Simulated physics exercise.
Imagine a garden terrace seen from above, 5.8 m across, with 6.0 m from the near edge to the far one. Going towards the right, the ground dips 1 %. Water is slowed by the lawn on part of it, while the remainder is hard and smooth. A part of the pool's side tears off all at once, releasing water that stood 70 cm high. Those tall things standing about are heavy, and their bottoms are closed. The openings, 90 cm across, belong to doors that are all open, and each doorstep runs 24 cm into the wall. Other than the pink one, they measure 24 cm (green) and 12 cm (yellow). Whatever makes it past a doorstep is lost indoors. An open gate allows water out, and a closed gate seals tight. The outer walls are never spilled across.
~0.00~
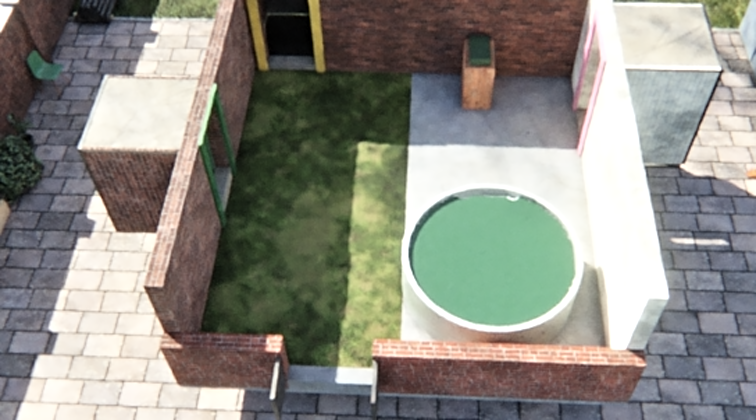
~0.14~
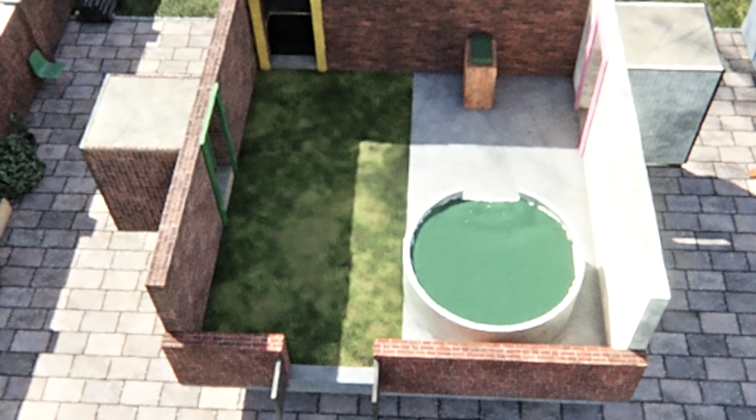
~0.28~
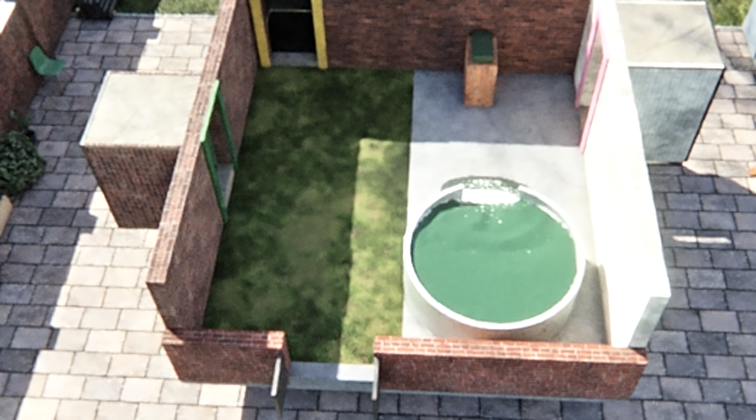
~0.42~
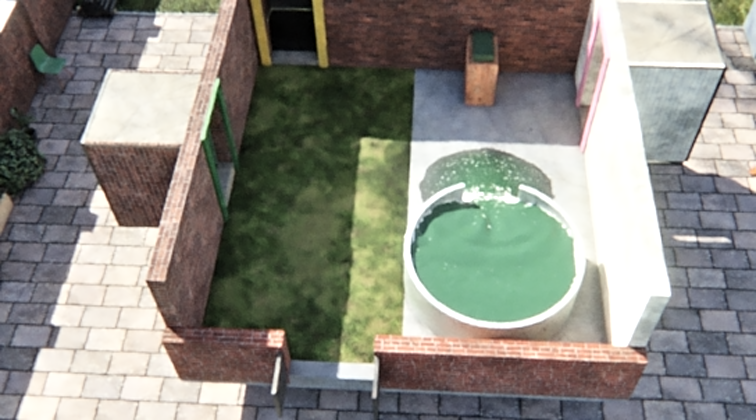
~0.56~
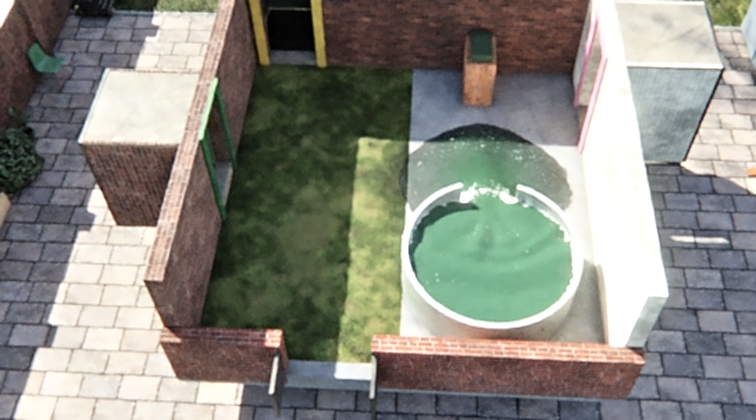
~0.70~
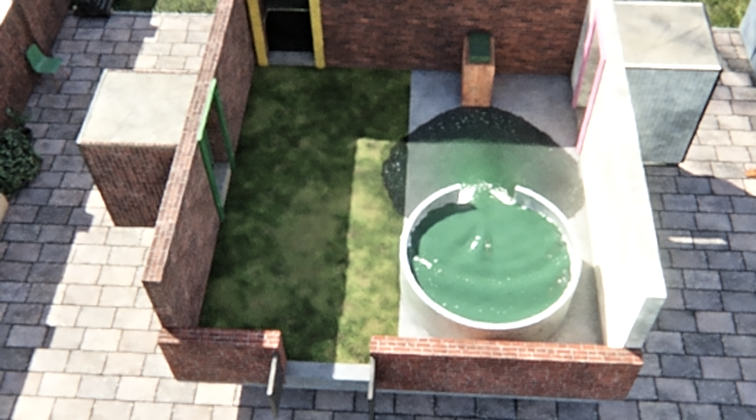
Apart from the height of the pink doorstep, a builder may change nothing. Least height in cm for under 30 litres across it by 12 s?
Roughly 18 cm.
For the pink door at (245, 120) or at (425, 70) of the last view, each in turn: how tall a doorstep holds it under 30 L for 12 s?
Around 7.5 and 20 cm respectively.
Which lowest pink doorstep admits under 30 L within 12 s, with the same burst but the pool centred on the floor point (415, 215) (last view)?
New minimum height: Approx. 13.5 cm.
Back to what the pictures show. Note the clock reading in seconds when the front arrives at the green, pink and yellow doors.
Green: 5.0 s; pink: 1.0 s; yellow: 2.6 s.
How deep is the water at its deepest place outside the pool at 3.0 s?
Max depth: Around 32 cm.
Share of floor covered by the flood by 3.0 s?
The wet part is about 50 per cent.
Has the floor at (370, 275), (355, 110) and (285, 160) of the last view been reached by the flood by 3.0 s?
Untouched; soaked; untouched.
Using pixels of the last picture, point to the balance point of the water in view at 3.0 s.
(475, 197), roughly.
After 1.4 s water covers 35 % of the floor, deepest (34 cm) near (484, 206); 13 cm at the pink door, 0 litres in over its 9 cm doorstep.
After 3.0 s water covers 50 % of the floor, deepest (32 cm) near (502, 110); 20 cm at the pink door, 33 litres in over its 9 cm doorstep.
After 12.0 s water covers 100 % of the floor, deepest (14 cm) near (605, 364); 13 cm at the pink door, 247 litres in over its 9 cm doorstep.
At the pink door as built, the water arrived by 1.0 s and peaked near 22 cm at 3.4 s.
With a doorstep of 16.5 cm, 46 litres would have come in within the 12 s; with 19.5 cm, 16 litres. So under 30 litres takes about 18 cm.
